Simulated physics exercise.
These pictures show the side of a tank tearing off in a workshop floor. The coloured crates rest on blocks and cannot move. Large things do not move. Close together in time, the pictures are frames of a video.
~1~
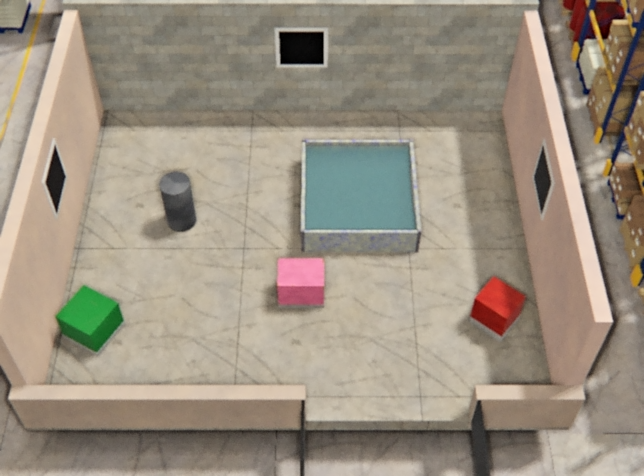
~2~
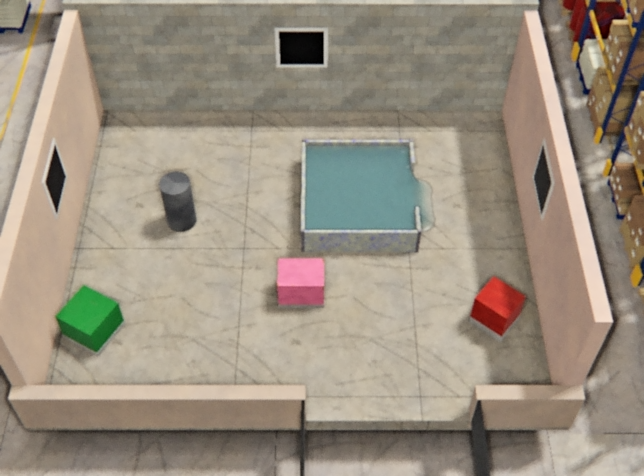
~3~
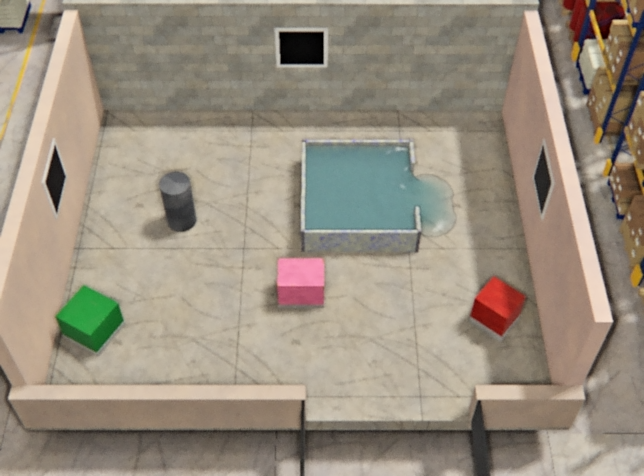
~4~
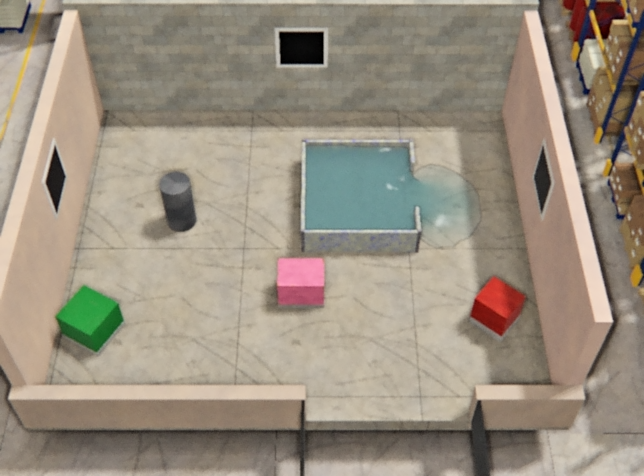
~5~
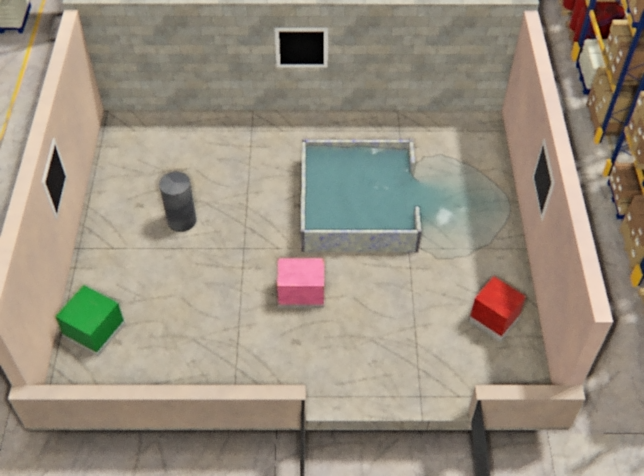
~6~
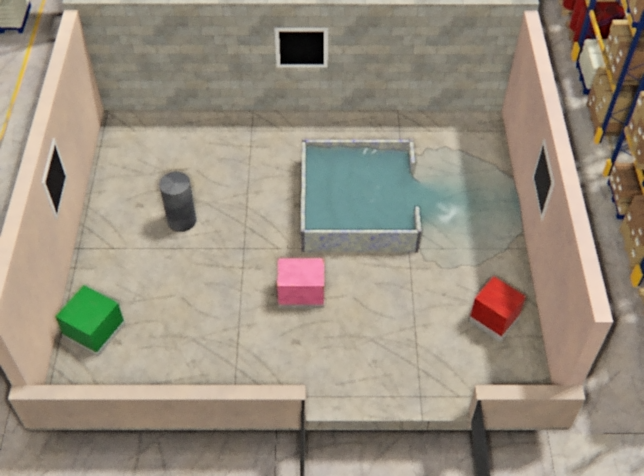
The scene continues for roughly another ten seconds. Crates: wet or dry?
One by one: The green crate remains clear of the water all along; the pink crate remains clear of the water all along; the red crate doesn't remain clear of the water all along.
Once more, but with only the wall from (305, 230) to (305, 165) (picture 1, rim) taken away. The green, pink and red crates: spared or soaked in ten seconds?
Then: The green crate is wetted; the pink crate is safe; the red crate escapes it.
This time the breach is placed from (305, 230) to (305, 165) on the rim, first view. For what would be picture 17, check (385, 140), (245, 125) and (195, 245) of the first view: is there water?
Okay, the first is left untouched, the next is left untouched, and the last is waterlogged.
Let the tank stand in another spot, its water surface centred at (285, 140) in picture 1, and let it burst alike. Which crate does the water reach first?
First is the one in red.
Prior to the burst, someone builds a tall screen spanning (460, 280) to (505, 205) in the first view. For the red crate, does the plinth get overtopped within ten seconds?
Then the red crate is untouched.
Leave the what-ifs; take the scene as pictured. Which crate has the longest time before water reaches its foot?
I think it's the one in green.
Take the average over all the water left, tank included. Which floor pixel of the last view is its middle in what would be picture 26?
Centre point: Around (419, 210).
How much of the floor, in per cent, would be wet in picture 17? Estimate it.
The answer is around 15 per cent.
A moment on, water covers 10 % of the floor; the green crate not reached, the pink crate not reached, the red crate not reached.
Next, water covers 15 % of the floor; the green crate not reached, the pink crate not reached, the red crate water round its plinth.
Then, water covers 25 % of the floor; the green crate not reached, the pink crate not reached, the red crate water round its plinth.
Later, water covers 60 % of the floor; the green crate not reached, the pink crate water round its plinth, the red crate water round its plinth.
In the end, water covers 85 % of the floor; the green crate stayed above the water, the pink crate stayed above the water, the red crate was topped.
